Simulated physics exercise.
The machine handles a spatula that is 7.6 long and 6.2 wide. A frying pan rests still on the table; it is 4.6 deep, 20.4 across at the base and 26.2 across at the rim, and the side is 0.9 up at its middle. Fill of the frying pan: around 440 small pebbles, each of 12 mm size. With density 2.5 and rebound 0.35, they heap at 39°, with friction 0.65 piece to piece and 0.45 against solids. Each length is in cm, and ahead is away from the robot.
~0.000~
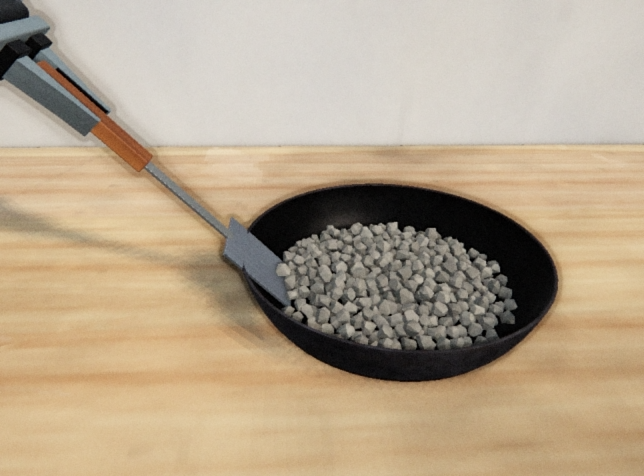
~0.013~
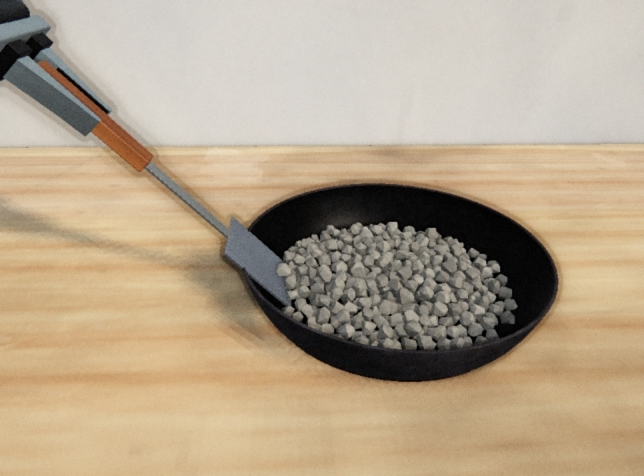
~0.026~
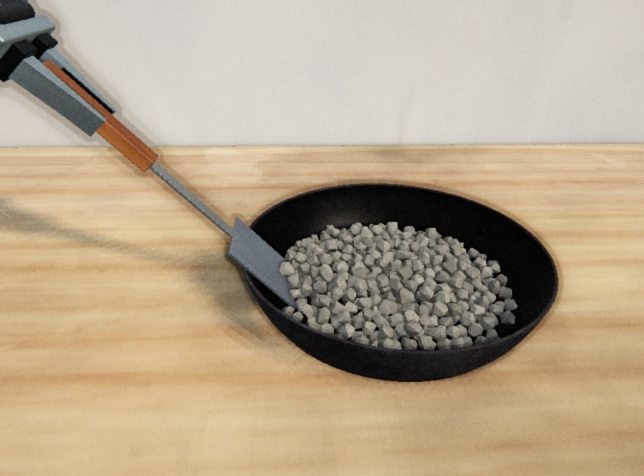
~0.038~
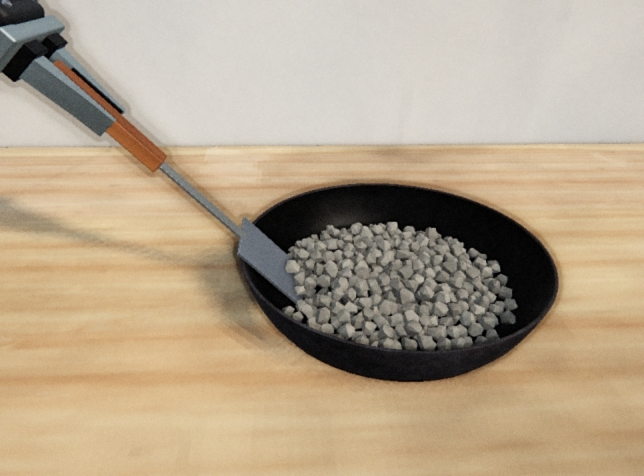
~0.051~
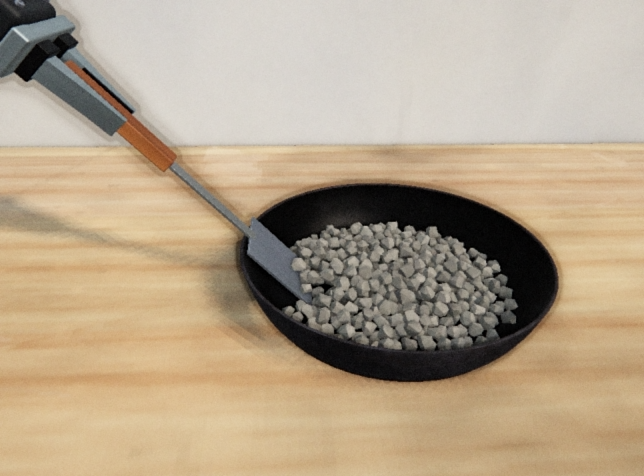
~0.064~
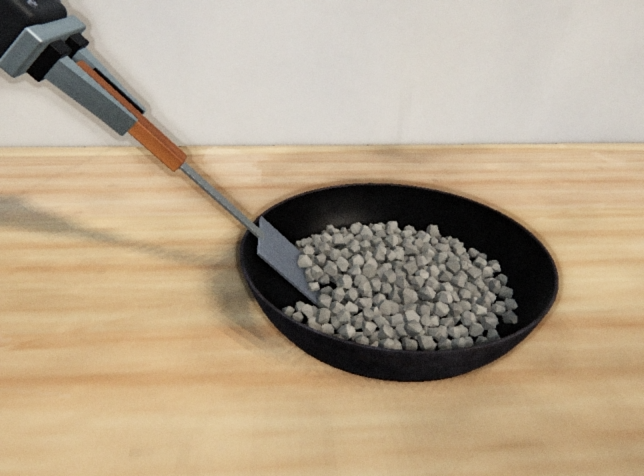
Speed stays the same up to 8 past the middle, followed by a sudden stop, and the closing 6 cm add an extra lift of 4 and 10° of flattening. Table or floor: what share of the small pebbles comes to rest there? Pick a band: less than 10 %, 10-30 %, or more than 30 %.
It falls in the band less than 10 %.
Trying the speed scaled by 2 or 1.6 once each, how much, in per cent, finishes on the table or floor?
Roughly 20 percent for the first try, 15 percent for the second.
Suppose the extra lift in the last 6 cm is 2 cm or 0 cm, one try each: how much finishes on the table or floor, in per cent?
Result: Approx. 0 % and 0 %, one try each.
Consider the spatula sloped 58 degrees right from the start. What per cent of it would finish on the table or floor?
Estimate for that slope: Some 5 per cent.
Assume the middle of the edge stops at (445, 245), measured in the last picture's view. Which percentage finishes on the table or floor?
The share ending on the table or floor is about 0 per cent.
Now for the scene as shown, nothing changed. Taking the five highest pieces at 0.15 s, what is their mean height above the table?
I'd put them at about 4 centimetres above the table.
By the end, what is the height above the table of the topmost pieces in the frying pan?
Close to 6.0 centimetres high.
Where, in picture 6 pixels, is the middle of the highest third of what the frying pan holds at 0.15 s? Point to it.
I'd point to about (415, 265).
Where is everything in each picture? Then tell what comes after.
The spatula top edge at (228, 234), sloping 48°; upper third of the load around (382, 270), from x 285 to 510, top at y 225; 438 in the frying pan, in the first frame.
The spatula top edge at (229, 234), sloping 48°; upper third of the load around (382, 270), from x 285 to 510, top at y 225, in the second frame.
The spatula top edge at (233, 234), sloping 48°; upper third of the load around (381, 269), from x 285 to 510, top at y 225, in the third frame.
The spatula top edge at (241, 234), sloping 48°; upper third of the load around (379, 268), from x 285 to 510, top at y 225, in the fourth frame.
The spatula top edge at (250, 234), sloping 48°; upper third of the load around (379, 267), from x 285 to 510, top at y 225, in the fifth frame.
The spatula top edge at (259, 234), sloping 48°; upper third of the load around (381, 266), from x 285 to 510, top at y 225; 438 in the frying pan, in the sixth frame.
After 0.15 s, sloping 48°, highest piece 4 above the table; 438 in the frying pan.
After 0.24 s, sloping 44°, highest piece 6 above the table; 438 in the frying pan.
After 0.49 s, sloping 38°, highest piece 6 above the table; 425 in the frying pan, 11 on the table or floor, 2 on the blade or in flight.
After 1.54 s, sloping 38°, highest piece 6 above the table; 425 in the frying pan, 13 on the table or floor.
In the end, 425 in the frying pan, 13 on the table or floor. That is 3 % on the table or floor.
